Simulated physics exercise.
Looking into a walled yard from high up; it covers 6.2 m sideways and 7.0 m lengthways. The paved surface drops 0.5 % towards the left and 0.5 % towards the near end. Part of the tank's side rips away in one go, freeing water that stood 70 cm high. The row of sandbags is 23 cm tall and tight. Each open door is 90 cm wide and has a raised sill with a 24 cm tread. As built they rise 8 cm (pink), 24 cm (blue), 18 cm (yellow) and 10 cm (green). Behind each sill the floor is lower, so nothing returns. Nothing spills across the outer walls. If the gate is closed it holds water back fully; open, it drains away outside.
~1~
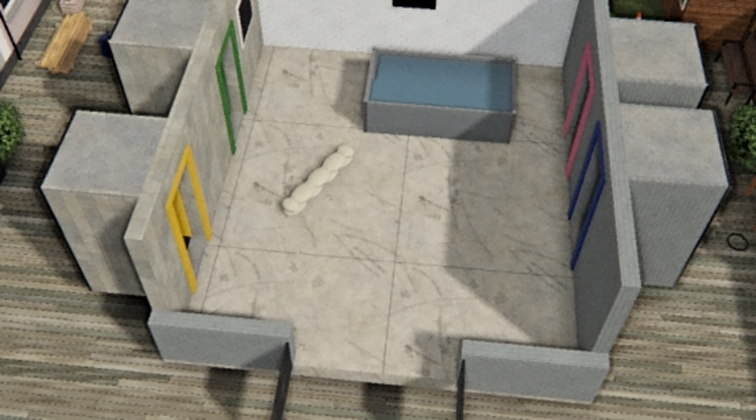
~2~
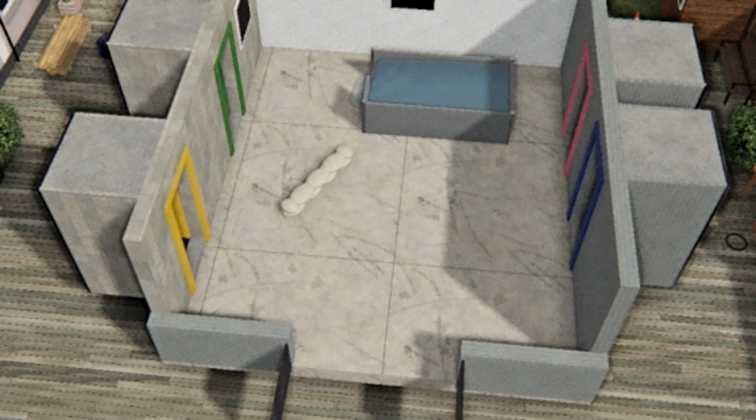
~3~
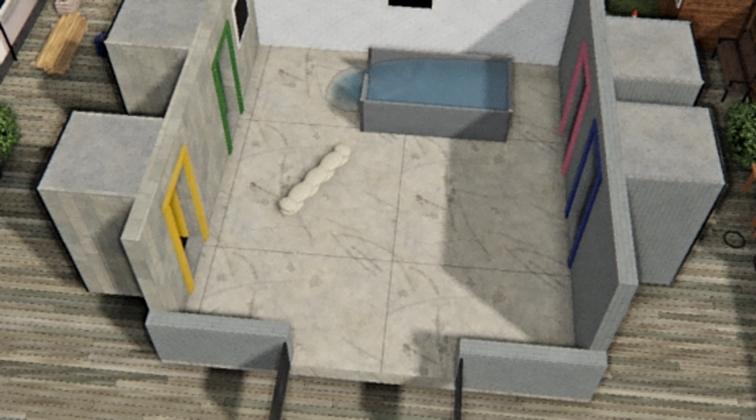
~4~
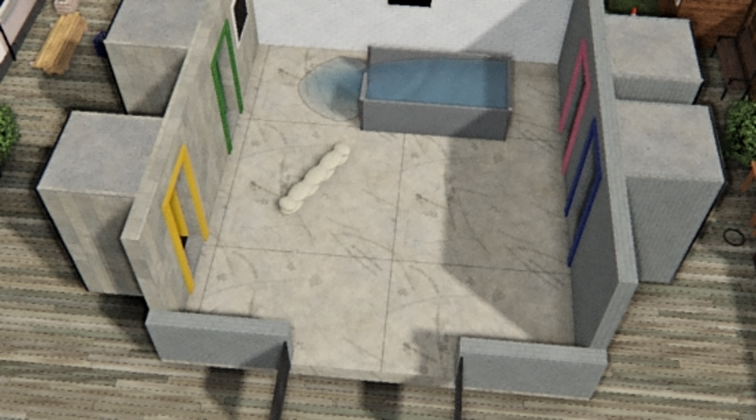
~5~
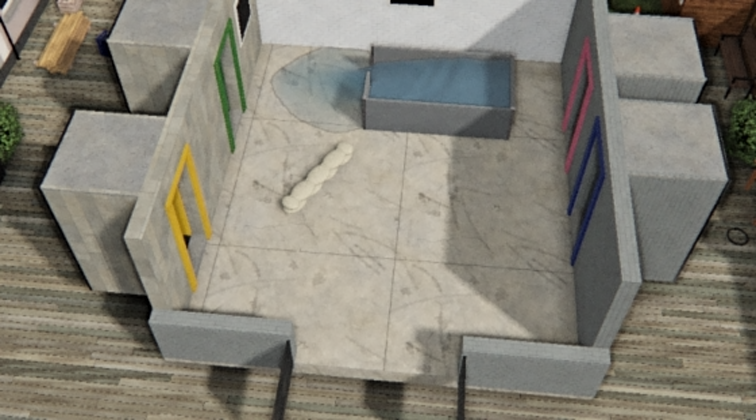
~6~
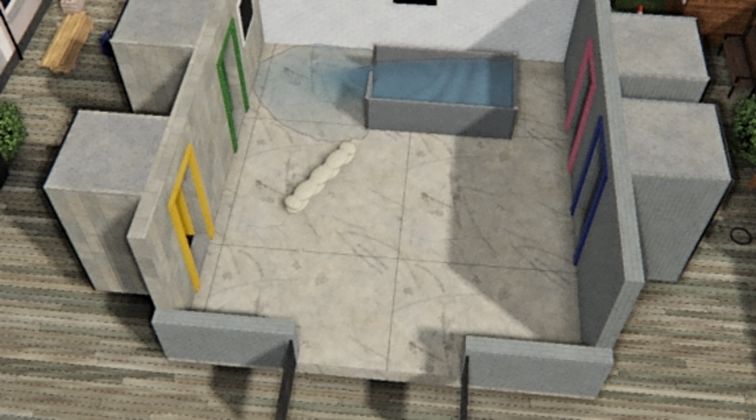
In a walled yard, water pours from the tank's left side and spreads leftward across the paving.
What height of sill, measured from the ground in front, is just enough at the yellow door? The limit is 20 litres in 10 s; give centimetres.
Some 7 cm above the ground.
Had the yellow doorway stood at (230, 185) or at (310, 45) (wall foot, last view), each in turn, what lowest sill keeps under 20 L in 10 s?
About 6.0 and 23 cm.
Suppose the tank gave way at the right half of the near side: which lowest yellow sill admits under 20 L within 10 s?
About 9.0 cm.
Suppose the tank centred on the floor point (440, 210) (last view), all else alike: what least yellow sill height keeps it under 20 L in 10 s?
About 10.5 cm.
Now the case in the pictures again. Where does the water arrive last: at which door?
It is the blue one.
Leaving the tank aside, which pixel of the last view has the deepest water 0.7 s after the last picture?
Around (264, 47).
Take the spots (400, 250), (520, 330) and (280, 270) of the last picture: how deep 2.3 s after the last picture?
In that order: 0, 0 and 0 cm.
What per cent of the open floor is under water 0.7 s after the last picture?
Near 15 per cent is wet.
Then, 0.7 s after the last picture water covers 15 % of the floor, deepest (47 cm) near (264, 47); it has not reached the yellow door.
Then, 2.3 s after the last picture water covers 25 % of the floor, deepest (34 cm) near (263, 53); 4 cm at the yellow door, 0 litres in over its 18 cm sill.
Then, 9.3 s after the last picture water covers 85 % of the floor, deepest (14 cm) near (184, 338); 9 cm at the yellow door, 0 litres in over its 18 cm sill.
At the yellow door as built, the water peaked near 13 cm, 5.1 s after the last picture.
With a sill of 6 cm, 29 litres would have come in within the 10 s; with 8 cm, 13 litres. So under 20 litres takes about 7 cm.
